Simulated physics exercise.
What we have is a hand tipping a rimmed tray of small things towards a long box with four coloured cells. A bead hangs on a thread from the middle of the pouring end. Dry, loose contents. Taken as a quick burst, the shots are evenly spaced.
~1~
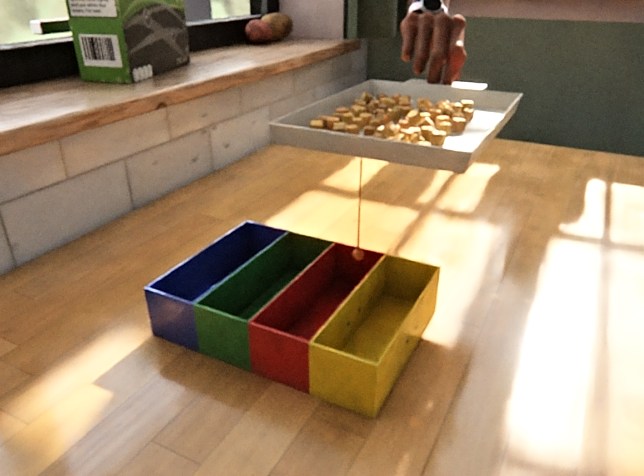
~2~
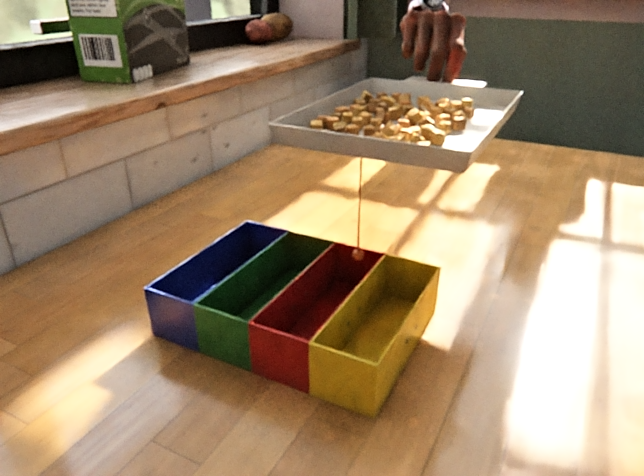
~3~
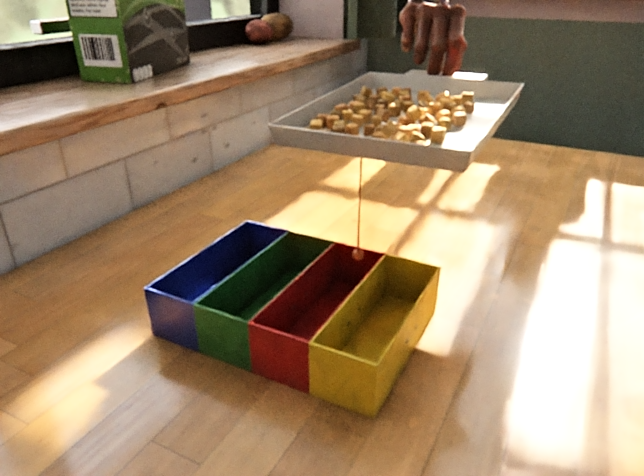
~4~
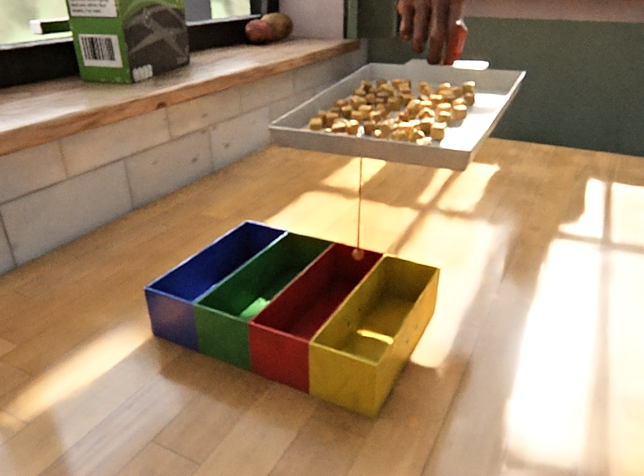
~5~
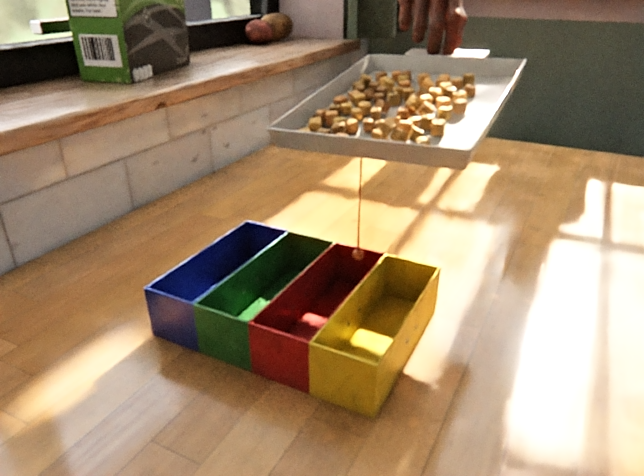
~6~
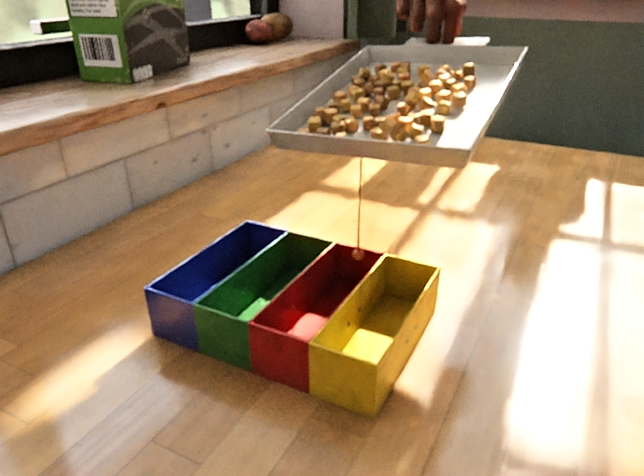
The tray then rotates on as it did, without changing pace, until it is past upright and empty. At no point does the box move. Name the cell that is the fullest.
Green.
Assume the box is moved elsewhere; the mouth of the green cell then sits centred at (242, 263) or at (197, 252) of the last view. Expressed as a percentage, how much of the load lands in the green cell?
30 per cent the first time, 0 per cent the second time.
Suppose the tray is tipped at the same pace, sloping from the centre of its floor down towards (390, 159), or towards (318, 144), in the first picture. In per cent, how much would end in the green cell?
Close to 10 percent first and close to 50 percent second.
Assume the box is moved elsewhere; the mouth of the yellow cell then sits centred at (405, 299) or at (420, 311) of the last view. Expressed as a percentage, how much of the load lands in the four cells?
Close to 100 %, followed by close to 100 %.
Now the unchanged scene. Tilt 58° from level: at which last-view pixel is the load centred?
Load centre: Approx. (334, 110).
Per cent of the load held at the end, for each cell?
Per cell: Blue at 10 %, green at 50 %, red at 30 %, yellow at 10 %.
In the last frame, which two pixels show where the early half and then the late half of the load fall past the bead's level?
At (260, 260) for the first part, then at (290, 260) for the others.
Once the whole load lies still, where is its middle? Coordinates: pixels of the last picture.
Resting centre, last picture - approx. (265, 321).
Shortly afterwards, tray tipped steeply; all but a few on the tray; only a few in the green cell; only a few falling or outside the box.
Next, tray tipped right over; the bulk on the tray; a little in the blue cell; a little in the green cell; only a few in the yellow cell; only a few in the red cell; a little falling or outside the box.
Some moments later, tray tipped past a quarter turn; near half in the green cell; near a quarter in the red cell; a little in the blue cell; a little in the yellow cell; only a few falling or outside the box.
In the end, tray tipped past a quarter turn; near half in the green cell; near a quarter in the red cell; a little in the blue cell; a little in the yellow cell; only a few outside the box.
